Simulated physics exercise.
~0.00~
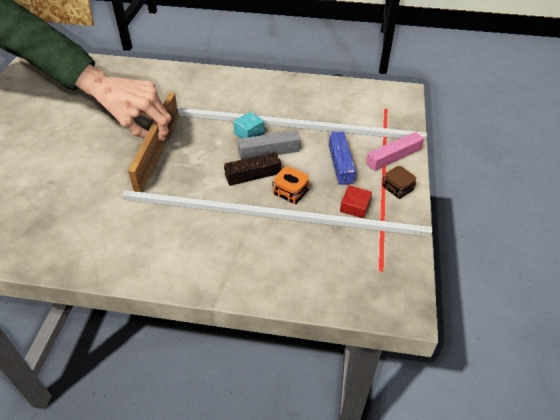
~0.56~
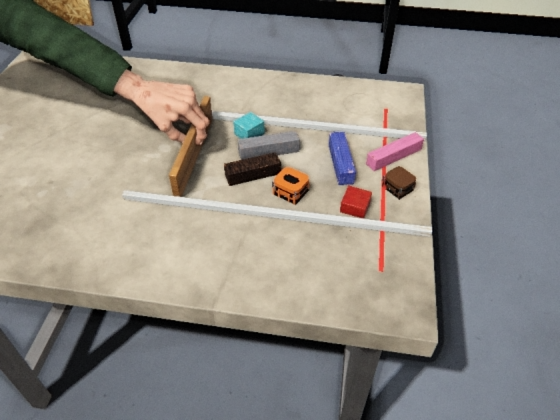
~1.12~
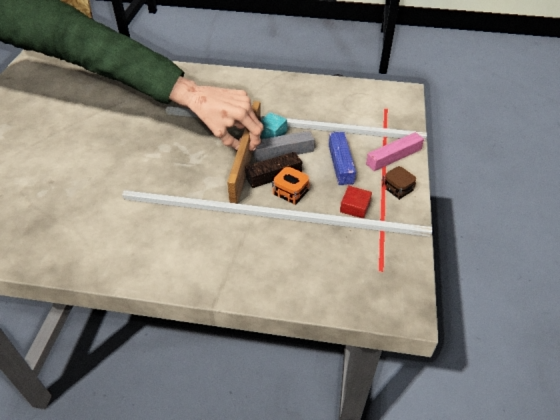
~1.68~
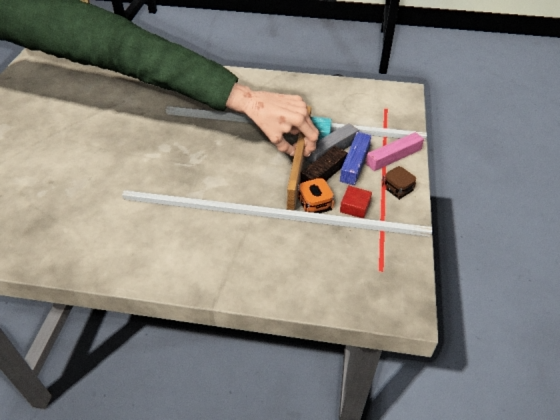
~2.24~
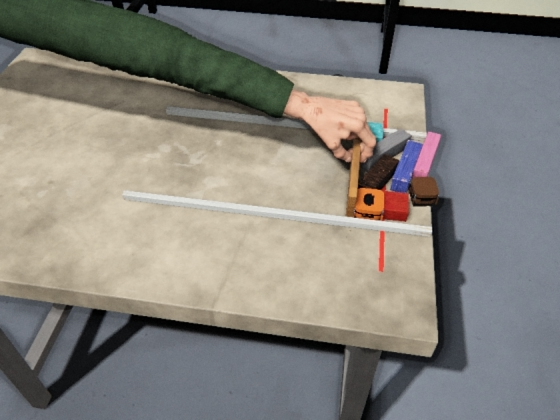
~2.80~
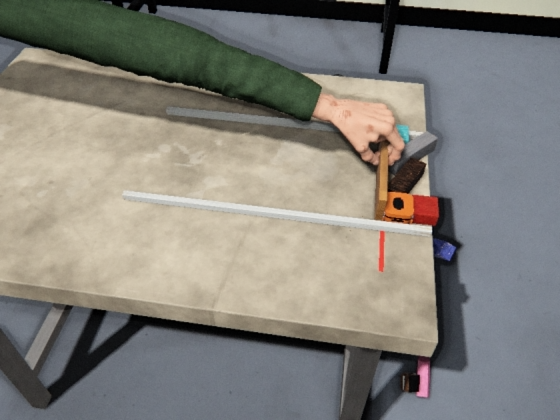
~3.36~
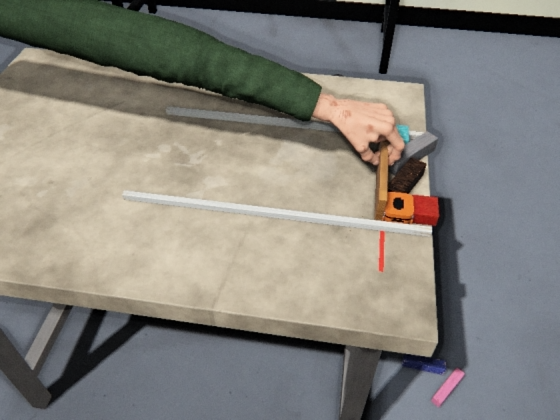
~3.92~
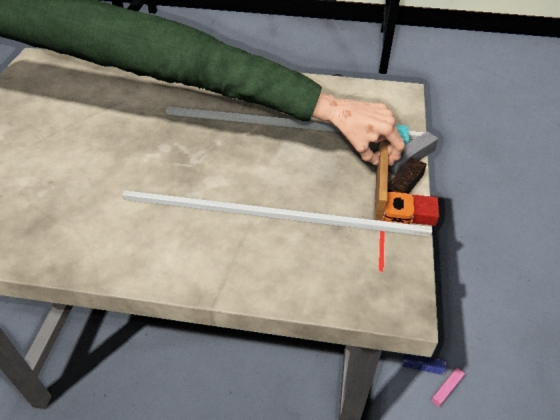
Hand pushing an upright board along a table between rails, bunching small blocks together and sending several off the right edge.
